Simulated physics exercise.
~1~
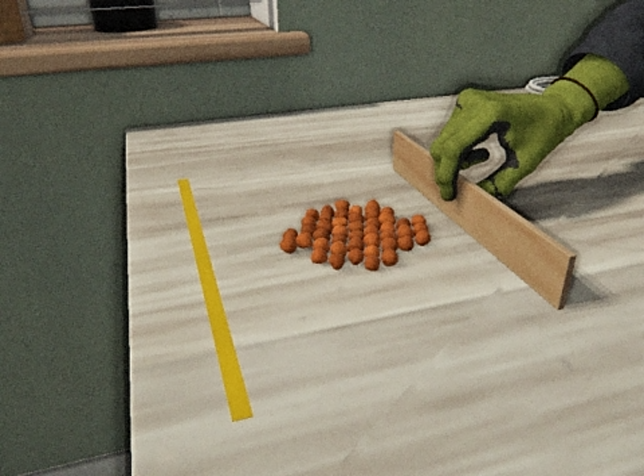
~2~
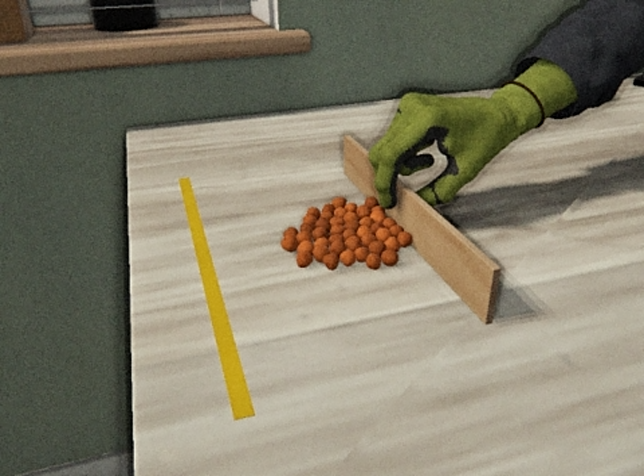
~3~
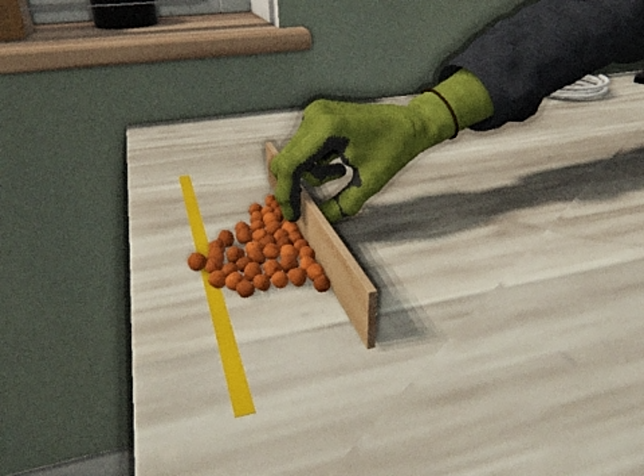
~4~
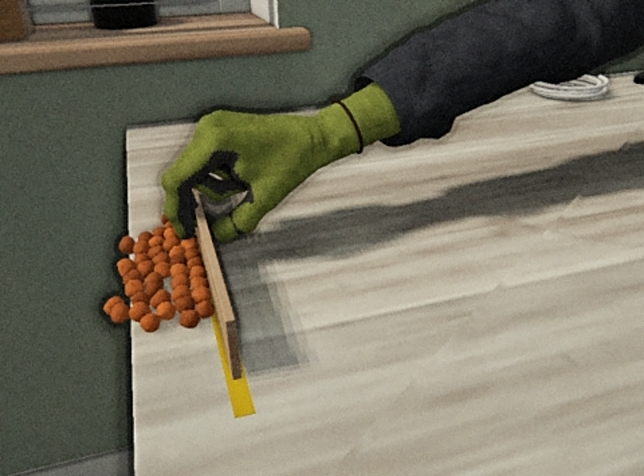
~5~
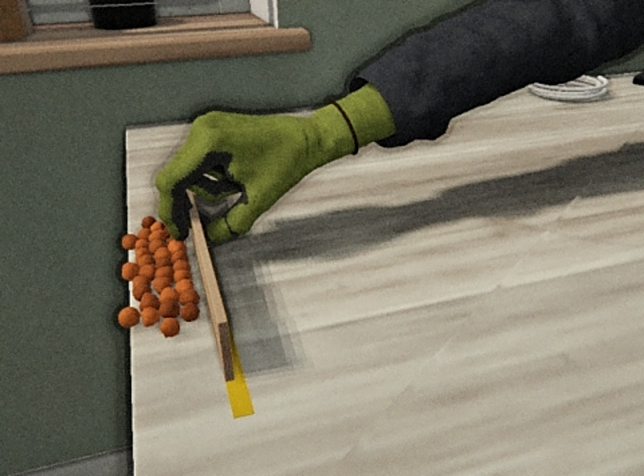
A green hand with a dark sleeve holds a strip of wood upright on a pale, streaked tabletop, seen from above at an angle with a slight sway. To its left lies a loose heap of small orange-brown balls, with yellow tape farther left near the table's edge, beneath a window sill on a green wall. The hand slides the strip left until it meets the balls and pushes them together across the tape. The strip stops at the tape. Some balls at the front go over the left edge, while most remain bunched on the table beside the wood.
